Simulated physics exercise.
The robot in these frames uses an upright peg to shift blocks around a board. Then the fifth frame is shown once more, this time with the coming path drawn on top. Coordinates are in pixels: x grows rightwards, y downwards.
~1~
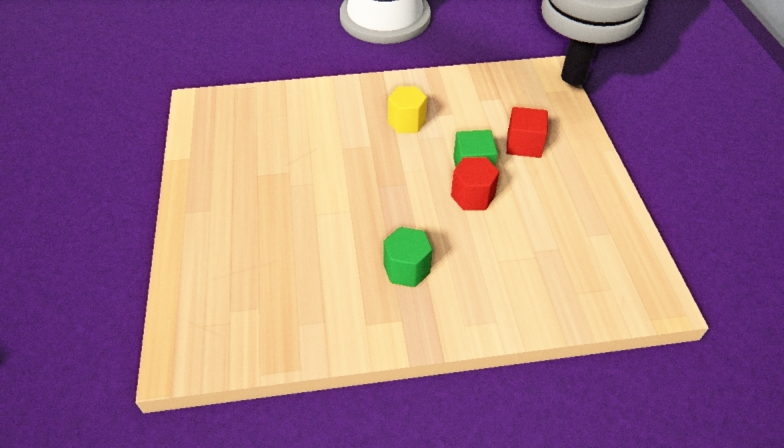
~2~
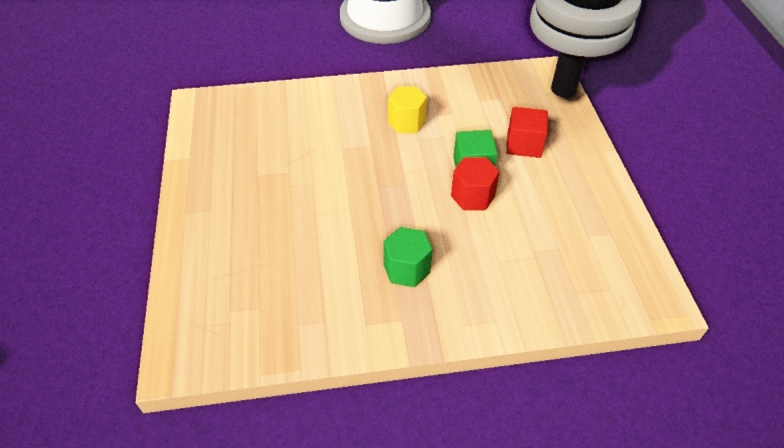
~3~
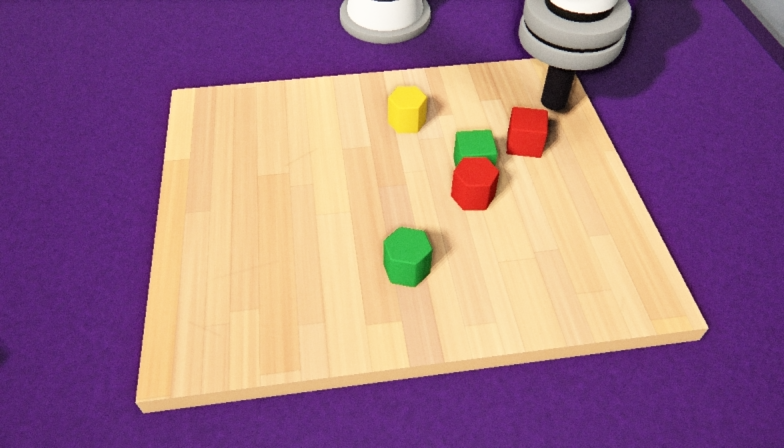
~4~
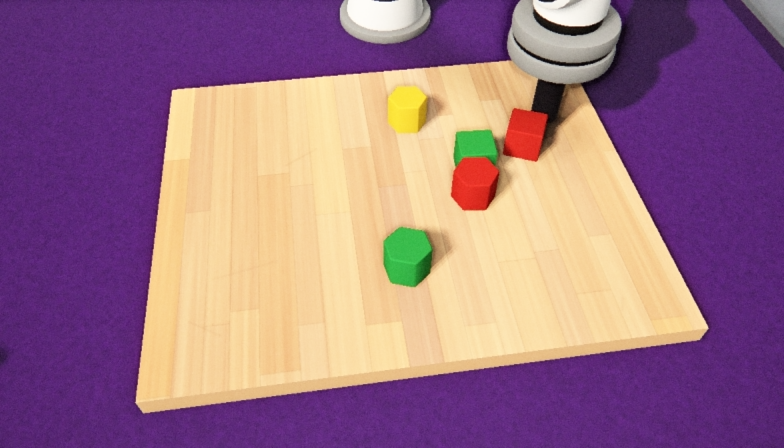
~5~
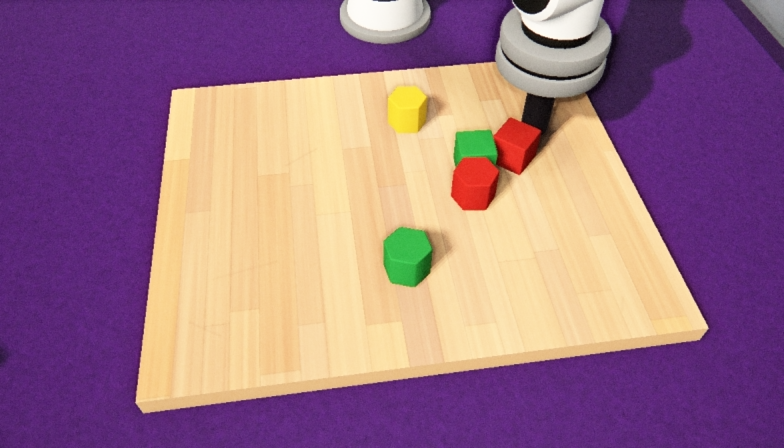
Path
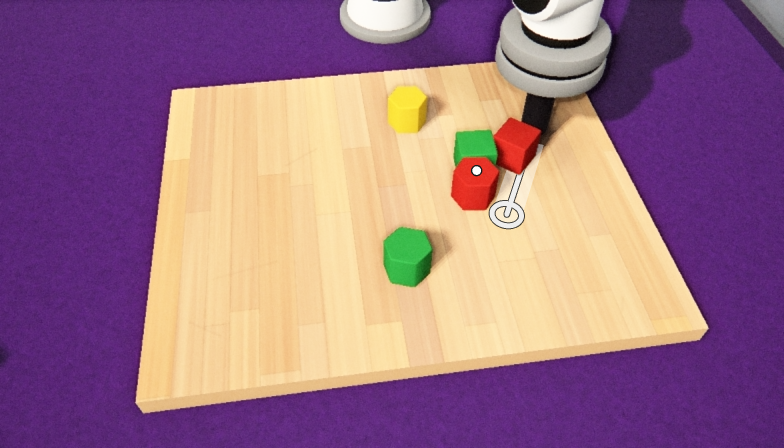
Robot peg moving down and left across a wooden board, nudging the red square block toward the green square block.
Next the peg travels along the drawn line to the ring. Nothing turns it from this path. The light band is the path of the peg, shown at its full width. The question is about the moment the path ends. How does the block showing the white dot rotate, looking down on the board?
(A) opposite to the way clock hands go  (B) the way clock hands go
The answer is A.
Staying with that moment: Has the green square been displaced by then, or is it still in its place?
By the time the path is finished, it has moved at least a centimetre.
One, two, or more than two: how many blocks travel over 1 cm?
I'd say three or more blocks get shifted by more than about 1 cm.
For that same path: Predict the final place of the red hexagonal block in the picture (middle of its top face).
I'd place it at (459, 180), taking the centre of its top.
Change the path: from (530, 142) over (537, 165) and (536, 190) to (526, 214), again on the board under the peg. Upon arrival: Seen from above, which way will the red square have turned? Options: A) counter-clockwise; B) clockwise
That would be B.
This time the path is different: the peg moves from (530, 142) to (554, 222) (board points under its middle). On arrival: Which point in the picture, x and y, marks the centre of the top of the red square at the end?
By then it is at (512, 146).
Drawn move, in a line from (530, 142) to (507, 214); the dot is on the red hexagonal block.
On the path given first. One third of the way, peg at (526, 150); green square at (460, 144); red hexagonal block at (473, 173); red square at (499, 148), turned 45° clockwise.
Two thirds of the way, peg at (518, 174); green square at (451, 144), turned 15° clockwise; red hexagonal block at (460, 180), turned 25° anticlockwise; red square at (487, 156), turned 70° clockwise.
At the end, peg at (510, 200); green square at (450, 144), turned 15° clockwise; red hexagonal block at (459, 180), turned 30° anticlockwise; red square at (487, 157), turned 75° clockwise.
